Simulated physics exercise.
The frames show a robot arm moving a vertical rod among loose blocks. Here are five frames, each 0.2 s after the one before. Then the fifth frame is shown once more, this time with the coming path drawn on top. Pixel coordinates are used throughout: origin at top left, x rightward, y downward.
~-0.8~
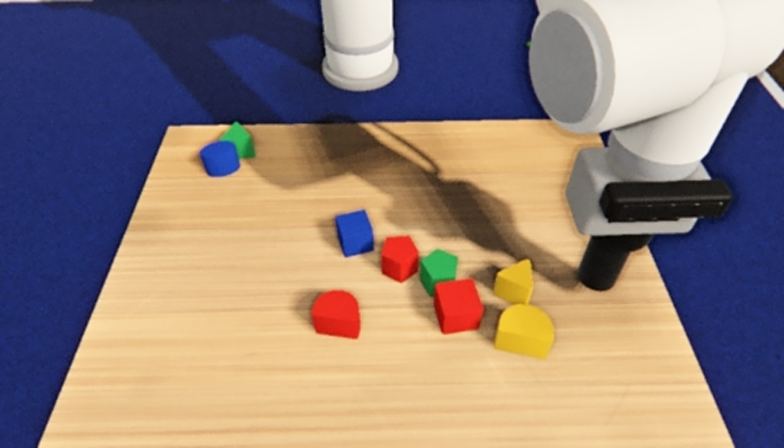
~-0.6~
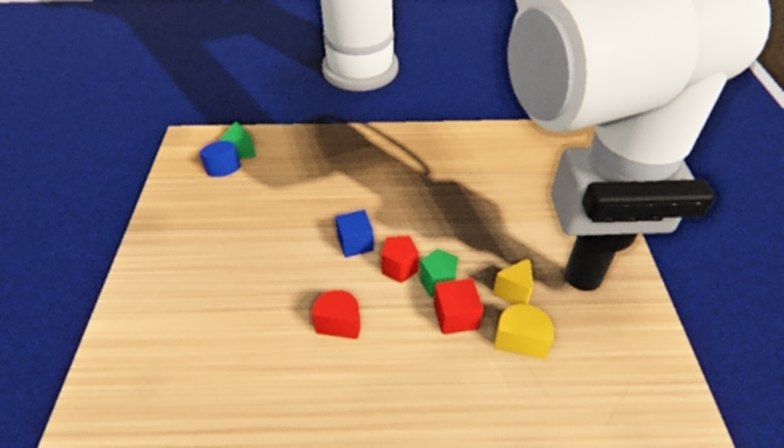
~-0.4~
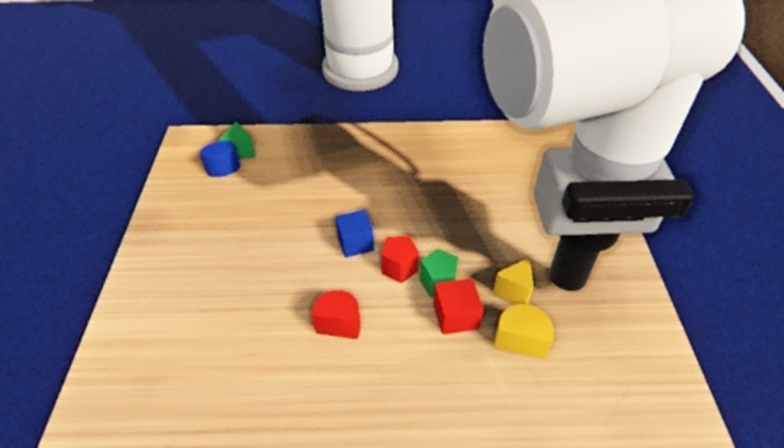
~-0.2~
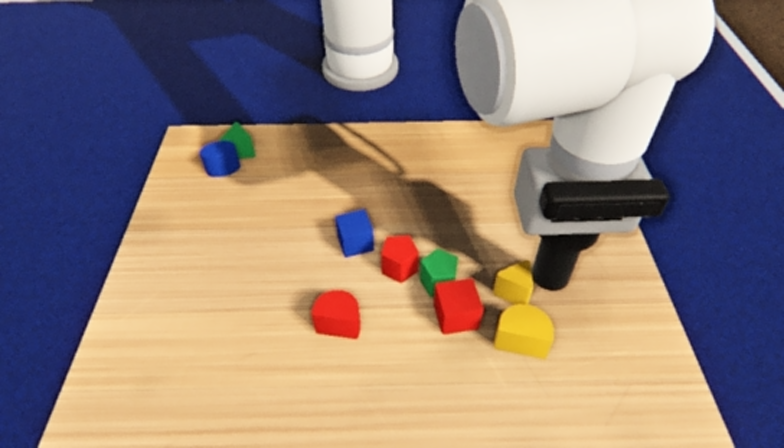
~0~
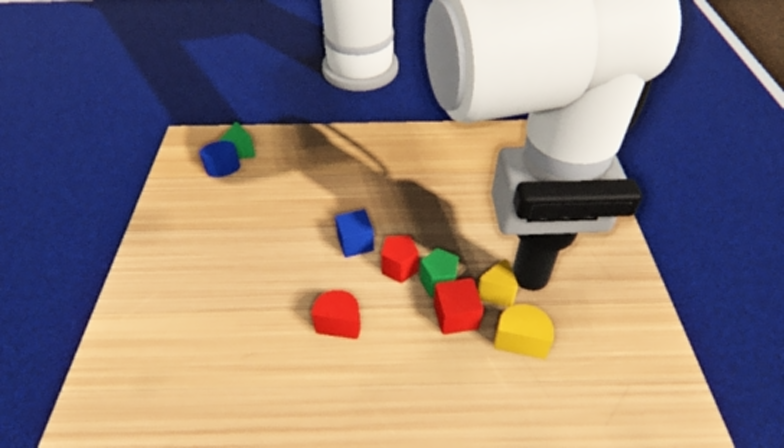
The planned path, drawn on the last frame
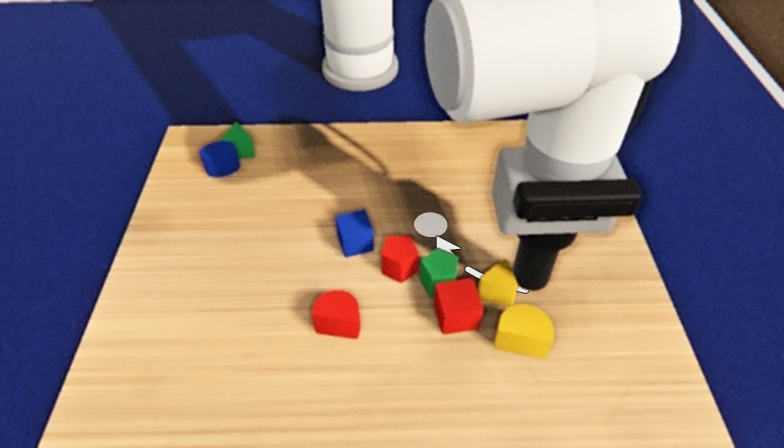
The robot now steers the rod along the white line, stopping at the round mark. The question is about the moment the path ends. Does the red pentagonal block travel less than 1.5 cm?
In short: Yes.
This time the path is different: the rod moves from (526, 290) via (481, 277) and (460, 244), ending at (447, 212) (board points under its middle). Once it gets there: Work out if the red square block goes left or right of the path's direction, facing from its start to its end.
Seen from start to end, it moves left.
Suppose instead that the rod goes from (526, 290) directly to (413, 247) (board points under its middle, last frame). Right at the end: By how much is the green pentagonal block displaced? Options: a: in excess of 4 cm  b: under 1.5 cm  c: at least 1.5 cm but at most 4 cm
My pick is c.
The line goes from (526, 290) by way of (482, 277) and (449, 253) to (431, 224).
What follows on the original path. One third of the way, rod at (485, 263); green pentagonal block at (433, 261), turned 20° clockwise; red square block at (445, 299), turned 45° anticlockwise; yellow three-sided block at (460, 268), turned 20° anticlockwise.
Two thirds of the way, rod at (450, 238); red pentagonal block at (393, 246); green pentagonal block at (423, 262); red square block at (443, 301), turned 55° anticlockwise; yellow three-sided block at (451, 268), turned 30° anticlockwise.
At the end, rod at (432, 210); blue square block unmoved; red pentagonal block at (393, 246); green pentagonal block at (423, 262); red square block at (443, 301), turned 55° anticlockwise; yellow three-sided block at (451, 268), turned 30° anticlockwise.
